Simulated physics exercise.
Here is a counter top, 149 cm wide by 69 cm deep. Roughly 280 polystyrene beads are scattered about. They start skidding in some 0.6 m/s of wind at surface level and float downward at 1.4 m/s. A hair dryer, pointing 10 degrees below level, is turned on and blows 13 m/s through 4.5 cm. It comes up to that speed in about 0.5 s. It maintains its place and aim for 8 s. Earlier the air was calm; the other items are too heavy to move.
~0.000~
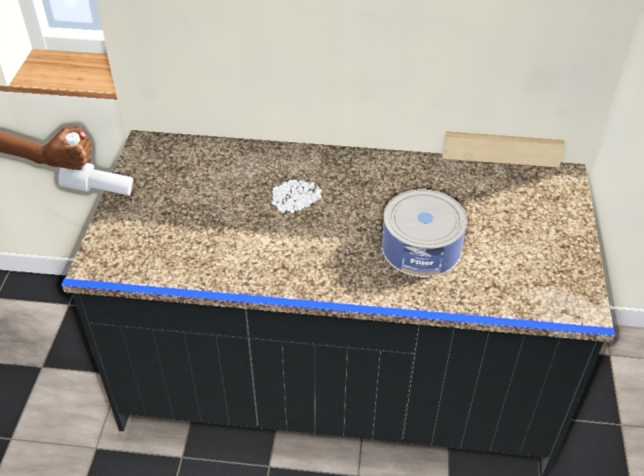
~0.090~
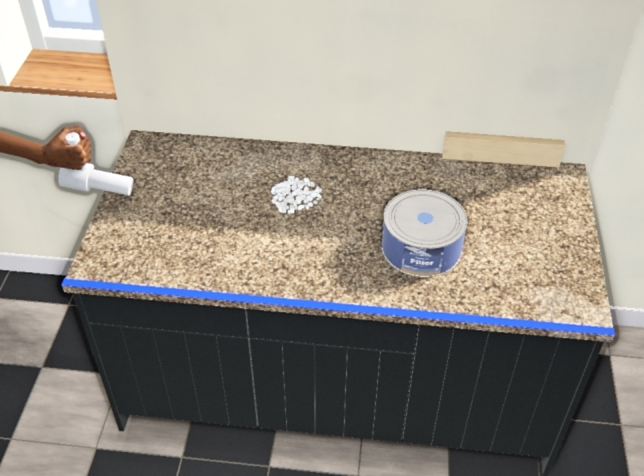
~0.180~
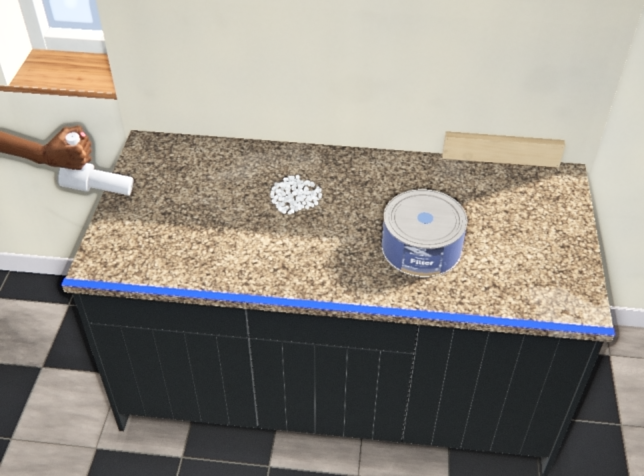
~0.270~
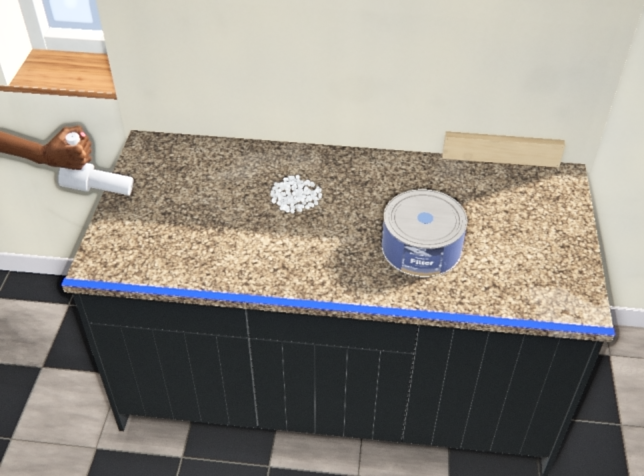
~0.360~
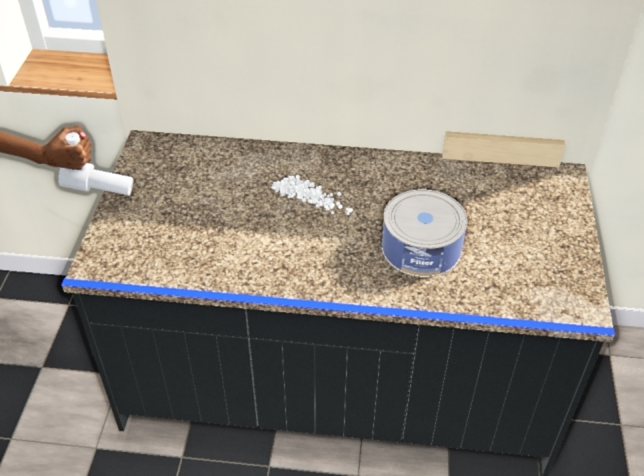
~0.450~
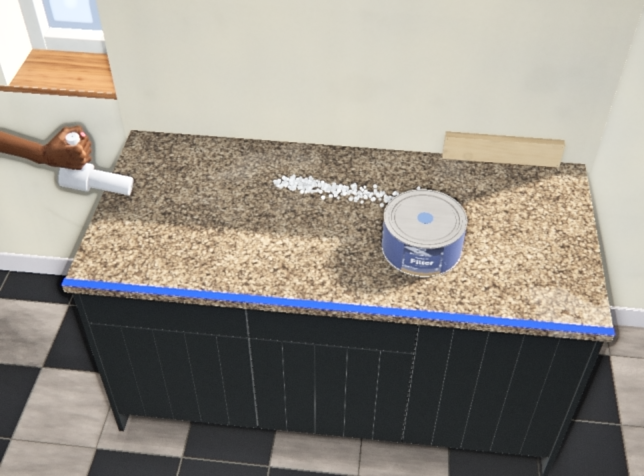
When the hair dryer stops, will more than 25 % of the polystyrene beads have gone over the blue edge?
Within one in four.
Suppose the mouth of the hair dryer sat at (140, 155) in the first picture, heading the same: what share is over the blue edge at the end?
Then about 40 %.
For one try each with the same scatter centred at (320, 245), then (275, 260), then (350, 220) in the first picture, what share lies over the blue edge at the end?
It goes 100 %, then 100 %, then 25 %.
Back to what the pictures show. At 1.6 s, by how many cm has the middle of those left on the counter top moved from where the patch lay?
Roughly 50 centimetres.
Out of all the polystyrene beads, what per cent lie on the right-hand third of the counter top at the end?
10 %.
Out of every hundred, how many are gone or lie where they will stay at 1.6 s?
The share is roughly 70 %.
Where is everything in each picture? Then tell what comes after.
In the first frame, the middle of the polystyrene beads is near (294, 195), none has stirred yet and the mouth of the hair dryer is at (131, 187).
In the second frame, the middle of the polystyrene beads is near (295, 193), none has stirred yet and the blue edge is centred on (331, 310).
In the third frame, the middle of the polystyrene beads is near (295, 193), none has stirred yet, the top of a large tin is at (425, 218) and the top of a board is at (505, 138).
In the fourth frame, the middle of the polystyrene beads is near (295, 193) and none has stirred yet.
In the fifth frame, the middle of the polystyrene beads is near (304, 192), the farthest in sight from the hair dryer is at (351, 211) and about 50 % have left their places.
In the sixth frame, the middle of the polystyrene beads is near (328, 190), the farthest in sight from the hair dryer is at (419, 189) and about 75 % have left their places.
After 1.6 s, 32 % are on the move or not yet settled, 0 % are over the blue edge; the middle of those still in play is near (443, 147).
After 2.6 s, 12 % are on the move or not yet settled, 0 % are over the blue edge; the middle of those still in play is near (443, 147).
After 4.4 s, 9 % are on the move or not yet settled, 0 % are over the blue edge; the middle of those still in play is near (444, 146).
After 8.0 s, at the end, 0 % are over the blue edge.
